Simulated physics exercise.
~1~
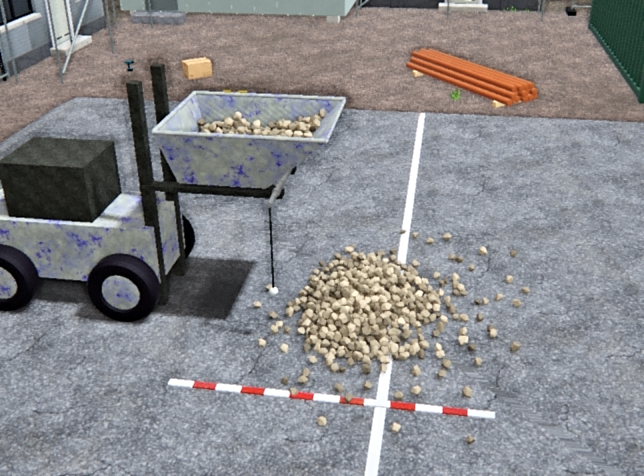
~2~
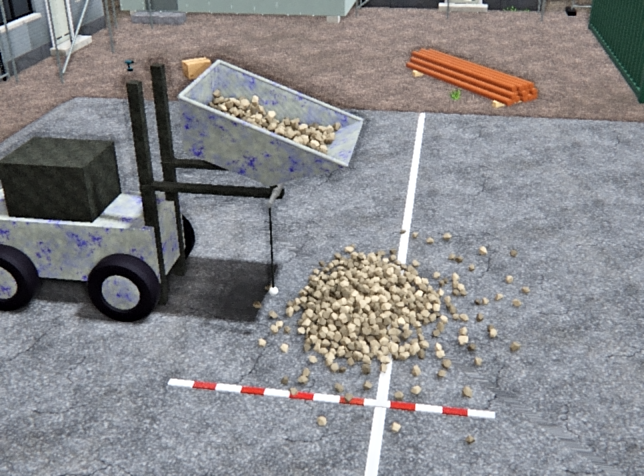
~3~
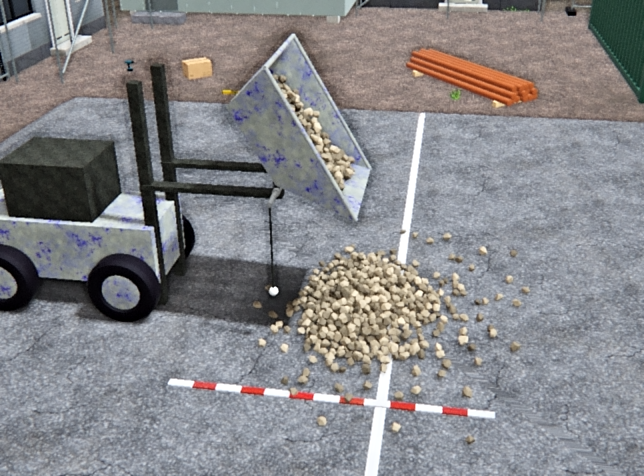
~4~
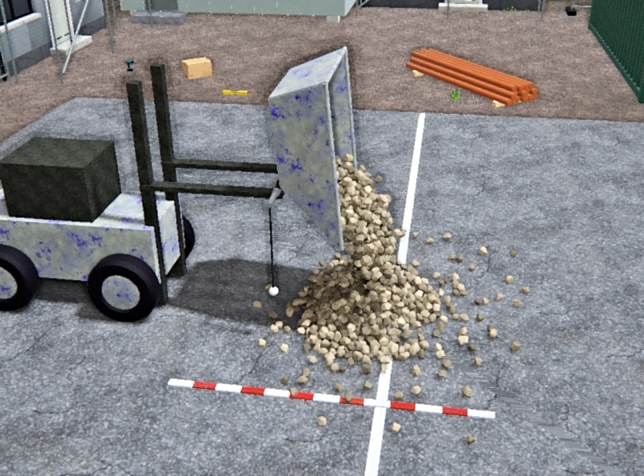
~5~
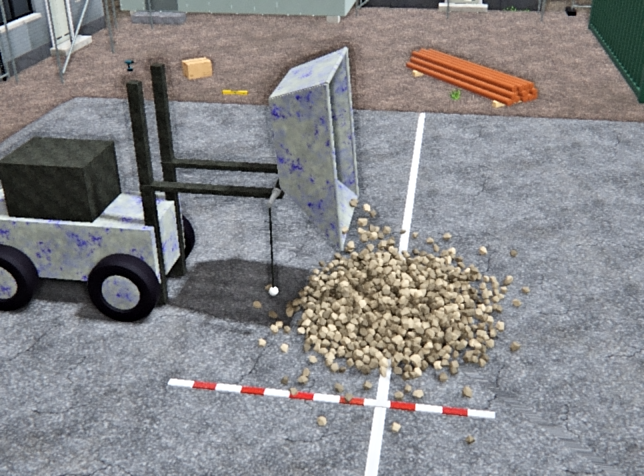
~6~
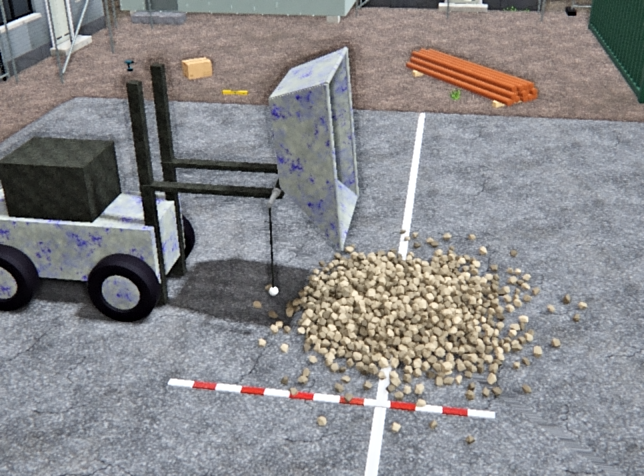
The clip shows a wheeled vehicle with a speckled skip of pale stones, which tips steeply to the right and pours them onto an existing pile beside a striped staff. The skip ends empty and still tilted, with the enlarged heap spread further across the white line.
